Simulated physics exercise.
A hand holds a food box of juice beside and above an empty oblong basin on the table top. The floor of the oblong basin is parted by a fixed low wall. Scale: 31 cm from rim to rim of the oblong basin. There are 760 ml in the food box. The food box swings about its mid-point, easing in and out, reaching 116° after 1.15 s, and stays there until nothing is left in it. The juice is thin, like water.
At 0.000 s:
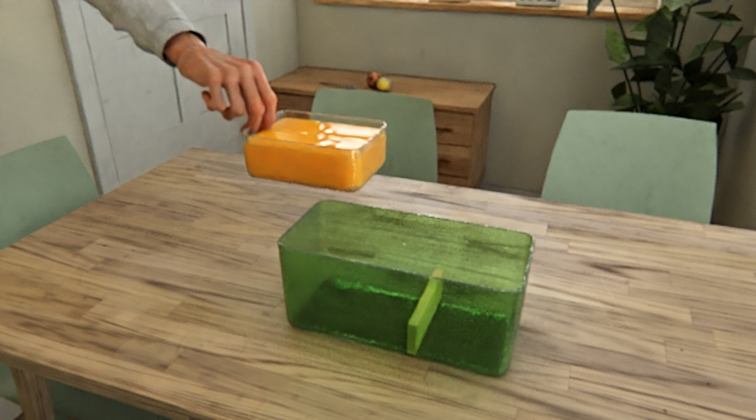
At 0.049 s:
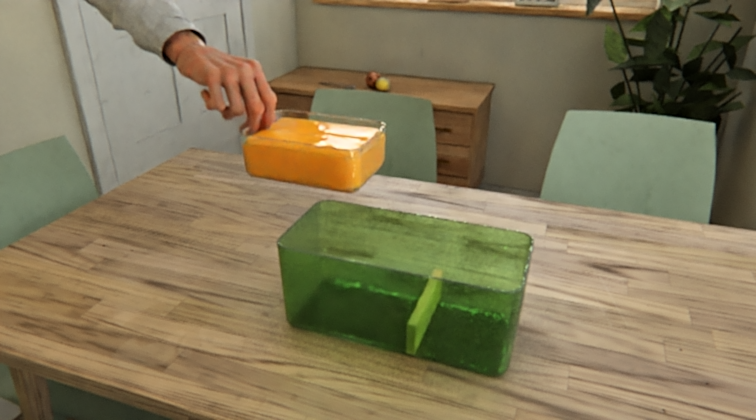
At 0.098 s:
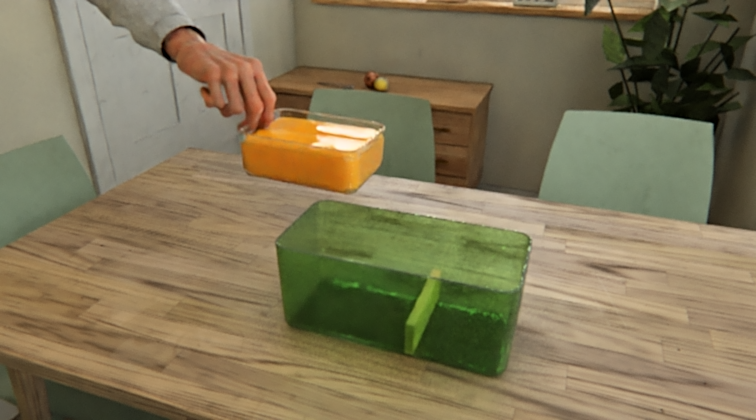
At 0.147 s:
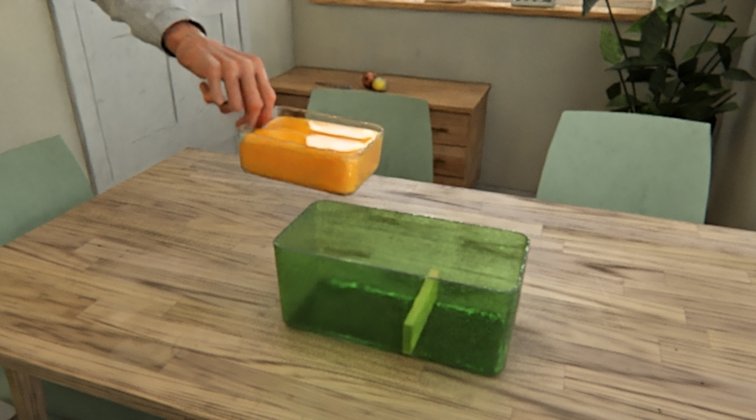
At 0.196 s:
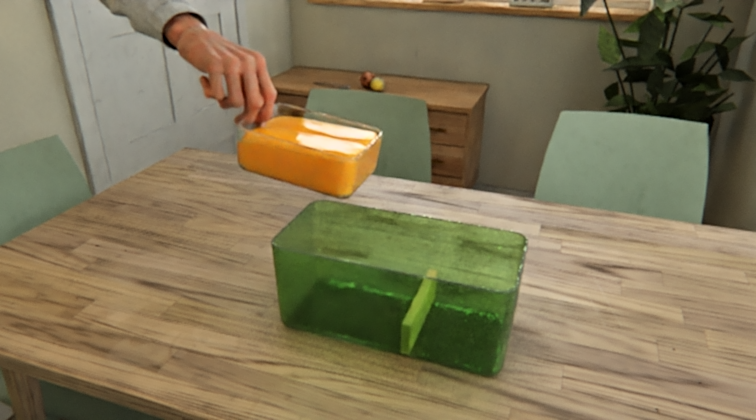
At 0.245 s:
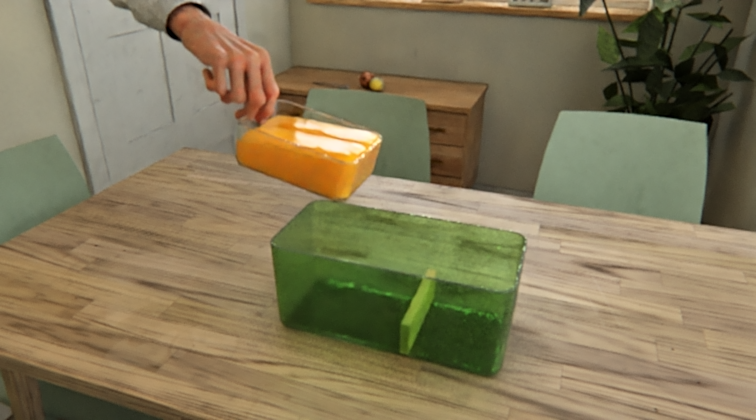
A dining room with pale green chairs, a wooden sideboard and a leafy plant is seen from slightly above a wooden table. A hand at upper left holds a clear food box of orange juice above an empty, see-through green basin with a low upright wall inside. The hand tilts the box gradually, its right end dipping, while the view drifts very slightly.
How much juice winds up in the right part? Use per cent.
The far part has some 38 per cent.
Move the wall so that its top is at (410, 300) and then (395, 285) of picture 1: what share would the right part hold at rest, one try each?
First 60, then 70 per cent.
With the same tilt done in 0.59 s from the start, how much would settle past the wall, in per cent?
In that case some 10 per cent.
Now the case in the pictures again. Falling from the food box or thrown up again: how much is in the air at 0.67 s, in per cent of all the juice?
Near 38 in a hundred.
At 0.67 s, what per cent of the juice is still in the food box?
Some 22 per cent.
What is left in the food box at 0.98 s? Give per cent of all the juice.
Near 3 in a hundred.
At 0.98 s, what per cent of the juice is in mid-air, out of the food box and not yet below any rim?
Some 3 per cent.
By 0.67 s the tilt is 72° and 21 per cent is still to pour, 19 is left of the wall and 21 right of it.
By 0.98 s the tilt is 110° and 3 per cent is still to pour, 51 is left of the wall and 37 right of it.
By 1.30 s the tilt is 116° and 0 per cent is still to pour, 55 is left of the wall and 38 right of it.
By 1.65 s the tilt is 116° and 0 per cent is still to pour, 55 is left of the wall and 38 right of it.
At rest 55 per cent lies left of the wall, 38 right of it and 7 outside.
